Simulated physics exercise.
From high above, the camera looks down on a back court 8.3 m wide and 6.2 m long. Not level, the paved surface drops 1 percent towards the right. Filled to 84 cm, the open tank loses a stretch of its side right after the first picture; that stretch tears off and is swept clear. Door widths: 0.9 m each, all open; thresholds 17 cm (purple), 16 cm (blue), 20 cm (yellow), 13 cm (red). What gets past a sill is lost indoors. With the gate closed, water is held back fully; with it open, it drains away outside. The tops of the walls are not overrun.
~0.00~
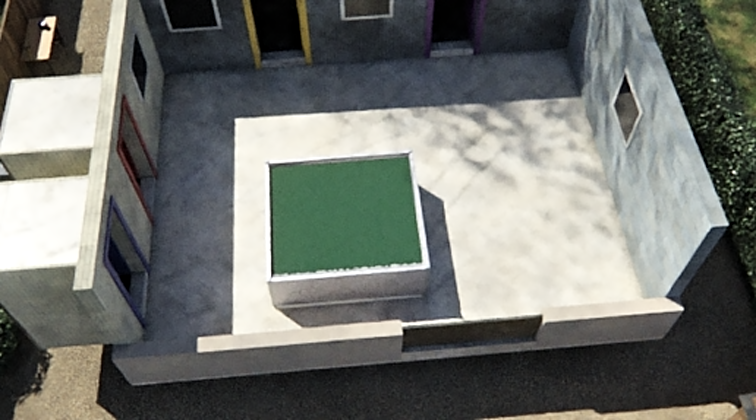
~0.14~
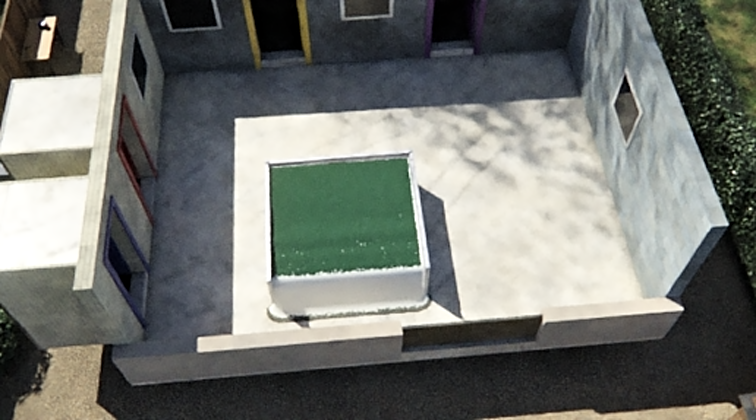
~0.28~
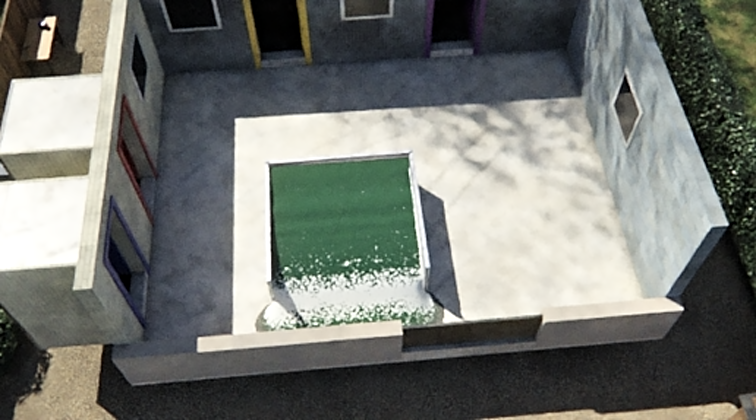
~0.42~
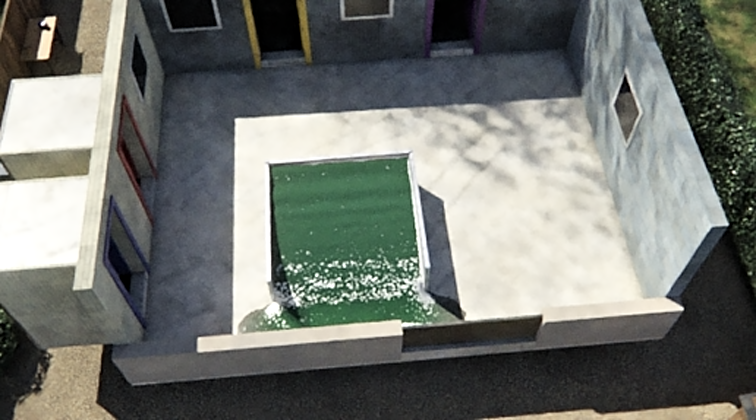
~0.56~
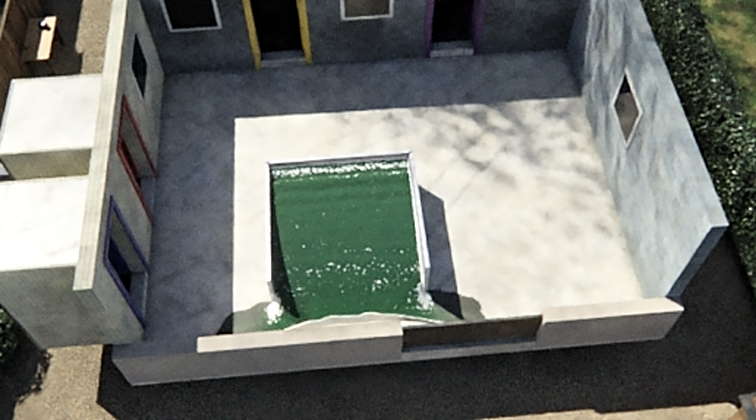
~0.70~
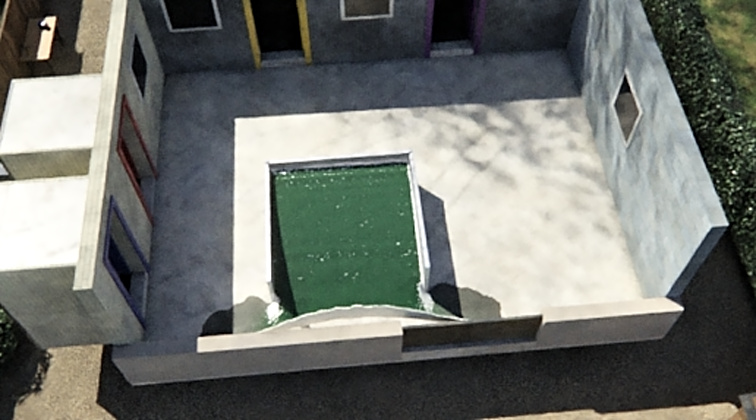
In a walled back court seen from above, green water sits in an open rectangular tank, then pours over the paving from its near side, foaming white, spreads to the low front wall and sinks lower inside the tank.
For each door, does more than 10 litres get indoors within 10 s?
Door by door: Purple door - no; blue door - yes; yellow door - no; red door - no.
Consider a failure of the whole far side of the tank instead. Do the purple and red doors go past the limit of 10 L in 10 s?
Against that limit: Purple above, red under.
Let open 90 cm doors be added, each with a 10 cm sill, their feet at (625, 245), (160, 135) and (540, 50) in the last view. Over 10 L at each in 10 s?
In turn: Beyond it, short of it, beyond it.
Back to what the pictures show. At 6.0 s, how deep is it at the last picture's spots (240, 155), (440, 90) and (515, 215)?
Taking the spots in order: 3 cm, 7 cm, 2 cm.
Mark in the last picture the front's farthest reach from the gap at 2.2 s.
Point: Roughly (604, 169) in the last view.
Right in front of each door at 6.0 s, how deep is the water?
In cm: Purple 11, blue 19, yellow 10, red 6.
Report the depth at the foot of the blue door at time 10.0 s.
Depth: Approx. 8.5 cm.
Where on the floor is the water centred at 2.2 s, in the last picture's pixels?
Centre: Approx. (362, 279) px.
After 1.4 s water covers 20 % of the floor and is deepest (64 cm) near (356, 343); purple door not reached, blue door 26 cm at the sill, 1 L in, yellow door not reached, red door not reached.
After 2.2 s water covers 35 % of the floor and is deepest (48 cm) near (154, 359); purple door not reached, blue door 35 cm at the sill, 64 L in, yellow door not reached, red door 7 cm at the sill, 0 L in.
After 3.5 s water covers 60 % of the floor and is deepest (28 cm) near (618, 321); purple door not reached, blue door 24 cm at the sill, 149 L in, yellow door not reached, red door 9 cm at the sill, 0 L in.
After 6.0 s water covers 85 % of the floor and is deepest (23 cm) near (143, 360); purple door 11 cm at the sill, 0 L in, blue door 19 cm at the sill, 165 L in, yellow door 10 cm at the sill, 0 L in, red door 6 cm at the sill, 0 L in.
After 10.0 s water covers 100 % of the floor and is deepest (16 cm) near (397, 75); purple door 13 cm at the sill, 0 L in, blue door 9 cm at the sill, 169 L in, yellow door 8 cm at the sill, 0 L in, red door 3 cm at the sill, 0 L in.
